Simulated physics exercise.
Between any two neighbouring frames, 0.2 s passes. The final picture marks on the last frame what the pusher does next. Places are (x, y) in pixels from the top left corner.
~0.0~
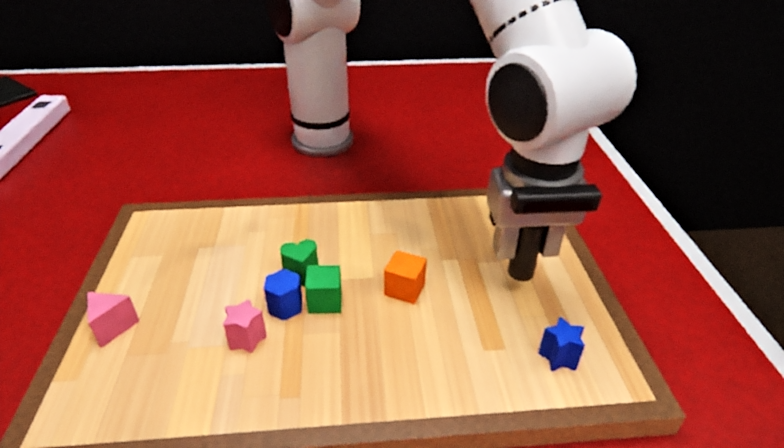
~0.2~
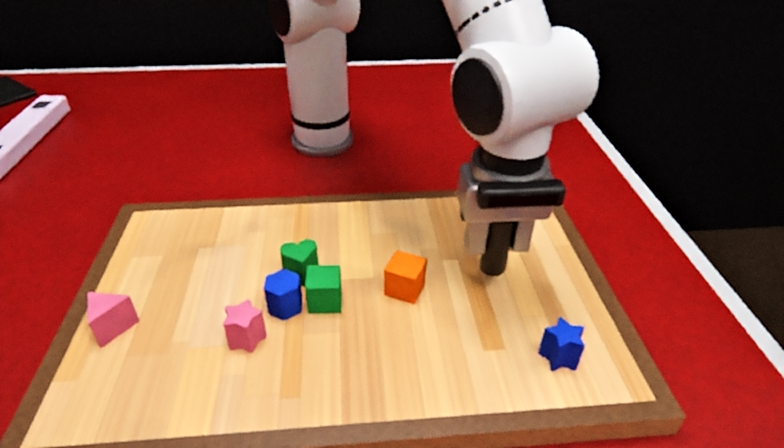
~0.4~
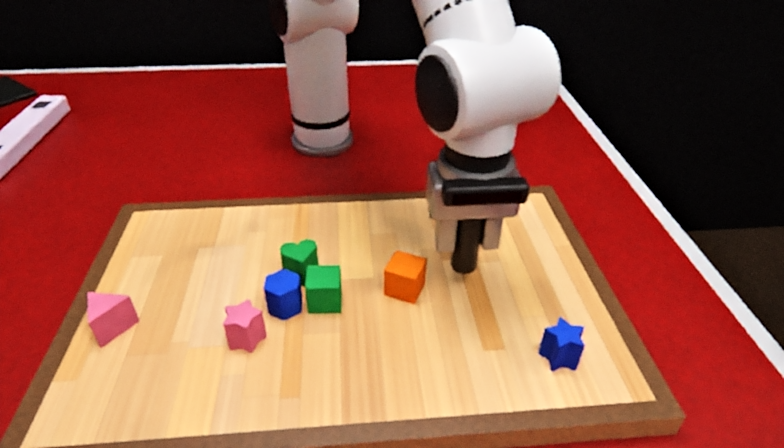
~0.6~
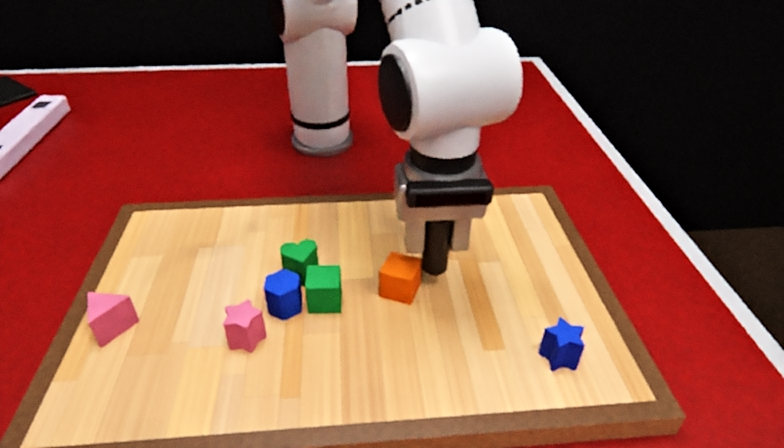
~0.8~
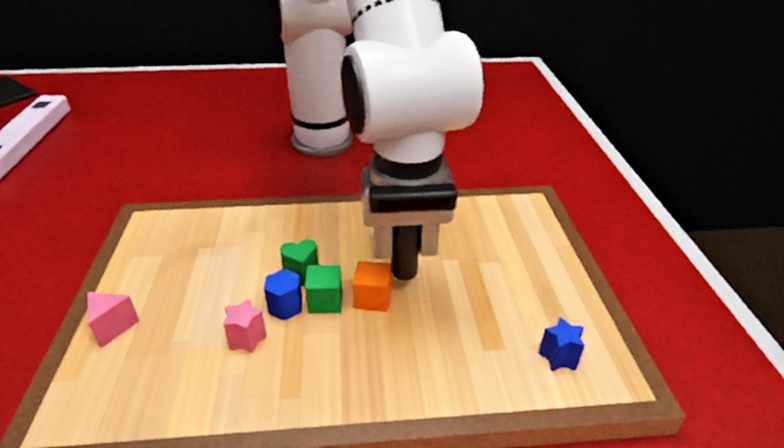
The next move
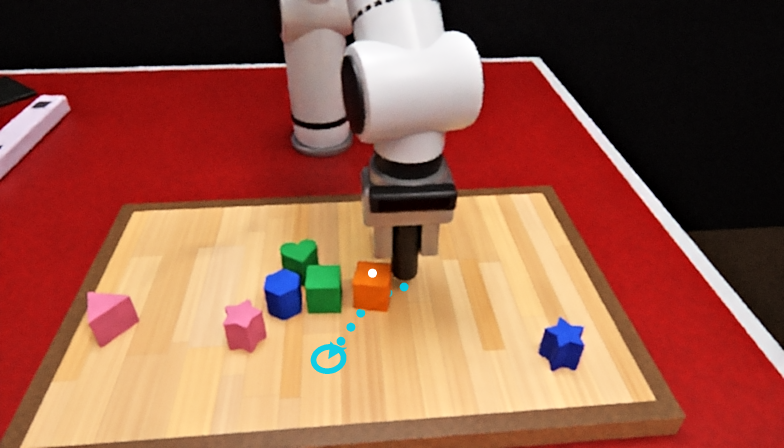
A robot arm moves left across a wooden board and pushes an orange block left.
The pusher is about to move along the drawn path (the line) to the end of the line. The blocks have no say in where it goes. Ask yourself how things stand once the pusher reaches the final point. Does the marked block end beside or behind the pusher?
Yes, I think so.
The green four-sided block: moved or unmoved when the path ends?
It is shoved along.
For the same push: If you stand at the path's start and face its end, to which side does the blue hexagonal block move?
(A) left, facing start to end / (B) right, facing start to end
B
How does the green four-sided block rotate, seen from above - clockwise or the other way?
The block spins clockwise.
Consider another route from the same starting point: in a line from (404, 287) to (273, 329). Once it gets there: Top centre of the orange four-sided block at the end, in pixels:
In the picture, that point is around (227, 308).
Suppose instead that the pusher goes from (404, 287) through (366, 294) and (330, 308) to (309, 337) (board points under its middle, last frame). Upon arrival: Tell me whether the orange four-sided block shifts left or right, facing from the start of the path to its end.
It is displaced to the right.
Path on the board, from (404, 287) over (371, 302) and (350, 328) to (329, 359); the dot is on the orange four-sided block.
On the path given first. One third of the way, pusher at (371, 288); blue hexagonal block at (268, 283); green four-sided block at (303, 282); orange four-sided block at (336, 289).
Two thirds of the way, pusher at (349, 314); blue hexagonal block at (253, 281), turned 30° clockwise; green four-sided block at (284, 291), turned 35° clockwise; orange four-sided block at (308, 308), turned 25° clockwise.
At the end, pusher at (327, 345); blue hexagonal block at (251, 280), turned 35° clockwise; green four-sided block at (280, 294), turned 55° clockwise; orange four-sided block at (289, 324), turned 70° clockwise.
